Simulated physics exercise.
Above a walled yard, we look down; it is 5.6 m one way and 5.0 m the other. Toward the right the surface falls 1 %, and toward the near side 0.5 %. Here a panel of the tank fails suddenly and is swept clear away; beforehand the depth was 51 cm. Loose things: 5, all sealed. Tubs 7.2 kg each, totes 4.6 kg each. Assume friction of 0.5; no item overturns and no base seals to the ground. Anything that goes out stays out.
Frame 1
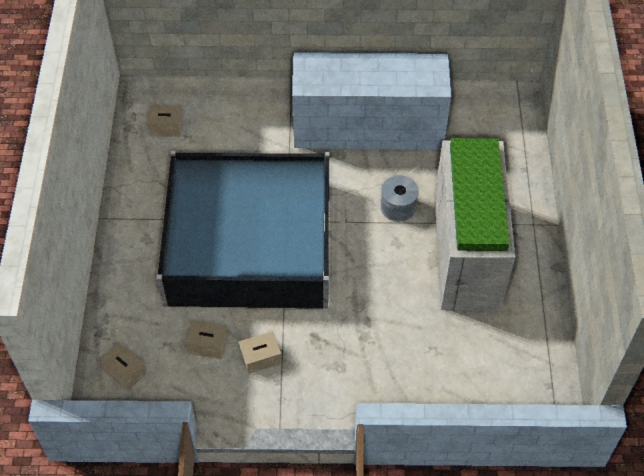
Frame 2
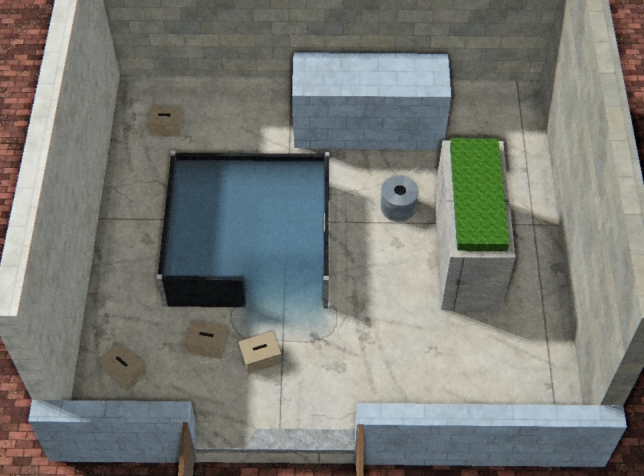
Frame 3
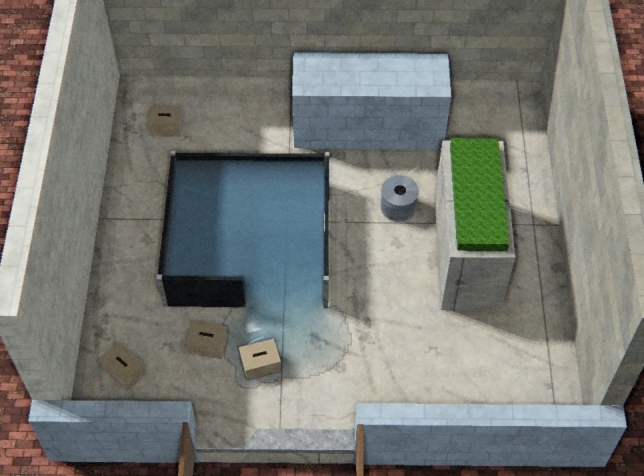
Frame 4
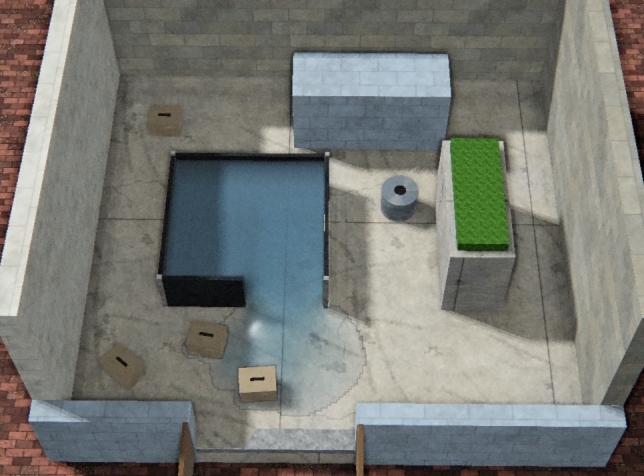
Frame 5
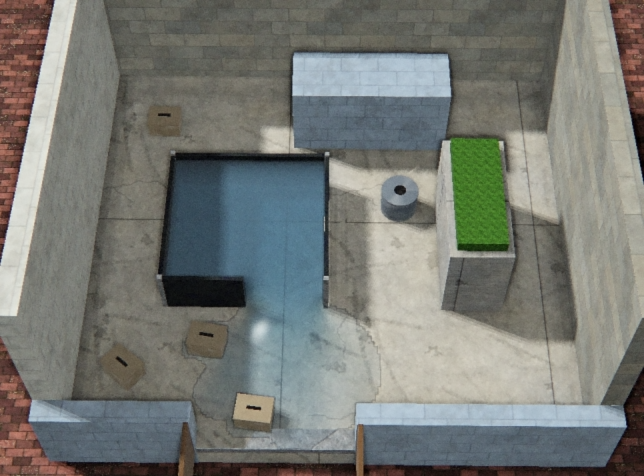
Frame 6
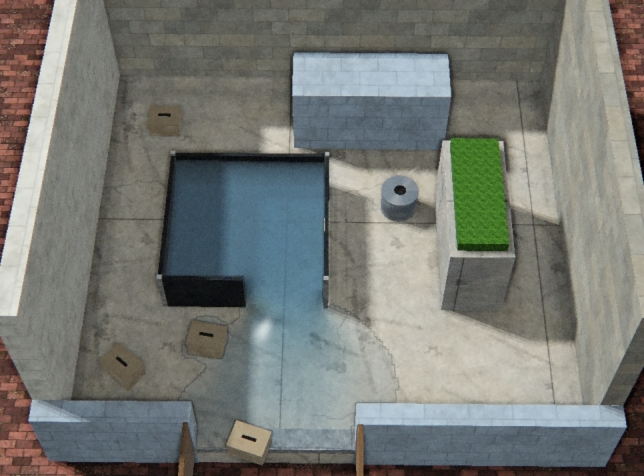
In a walled concrete yard, a square tank of water stands among scattered boxes and a grey tub. Part of its near wall vanishes and water pours out, spreading across the floor toward the near side. The closest box slides steadily to the gap in the front wall, while the other loose things stay put.
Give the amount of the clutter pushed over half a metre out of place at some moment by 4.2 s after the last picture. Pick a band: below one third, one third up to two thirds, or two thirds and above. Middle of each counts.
The share is below one third.
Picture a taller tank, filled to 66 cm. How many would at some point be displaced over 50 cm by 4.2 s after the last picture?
So the tally would be 1.
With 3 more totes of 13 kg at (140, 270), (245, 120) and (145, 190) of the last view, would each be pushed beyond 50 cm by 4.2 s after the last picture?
Respectively: Doesn't reach it; doesn't reach it; doesn't reach it.
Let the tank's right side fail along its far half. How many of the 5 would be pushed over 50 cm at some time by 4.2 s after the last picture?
Then 1.
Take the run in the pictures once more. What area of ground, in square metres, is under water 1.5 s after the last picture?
About 9.0 m2.
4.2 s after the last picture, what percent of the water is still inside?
56 %.
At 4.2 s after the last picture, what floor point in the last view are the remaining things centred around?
I'd put it close to (226, 257) in the last view.
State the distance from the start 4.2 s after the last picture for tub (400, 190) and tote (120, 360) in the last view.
0 cm and 0 cm.
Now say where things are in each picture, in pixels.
In the first frame, a tote at (260, 348) rests on the ground; a tub at (400, 190), on the bottom; water covers 3.1 m2; 0 of 5 have shifted.
In the second frame, a tote at (260, 348), on the bottom; a tub at (400, 190), on the bottom; water covers 3.6 m2; 0 of 5 have shifted.
In the third frame, a tote at (260, 354) rests on the ground, 8 cm from its start; a tub at (400, 190), on the bottom; water covers 4.1 m2; 1 of 5 have shifted.
In the fourth frame, a tote at (257, 379), on the bottom, 39 cm from its start; a tub at (400, 190), on the bottom; water covers 4.8 m2; 1 of 5 have shifted.
In the fifth frame, a tote at (254, 408) rests on the ground, 73 cm from its start; a tub at (400, 190) rests on the ground; water covers 5.7 m2; 1 of 5 have shifted.
In the sixth frame, a tote at (249, 438), on the bottom, 108 cm from its start; a tub at (400, 190), on the bottom; water covers 6.4 m2; 1 of 5 have shifted.
Then, 0.4 s after the last picture 1 of 5 are over 50 cm from their spots; 0 afloat.
Then, 1.5 s after the last picture 1 of 5 are over 50 cm from their spots; 0 afloat.
Then, 2.8 s after the last picture 1 of 5 are over 50 cm from their spots; 0 afloat.
Then, 4.2 s after the last picture 1 of 5 are over 50 cm from their spots, and 1 have been at some point; 0 afloat.
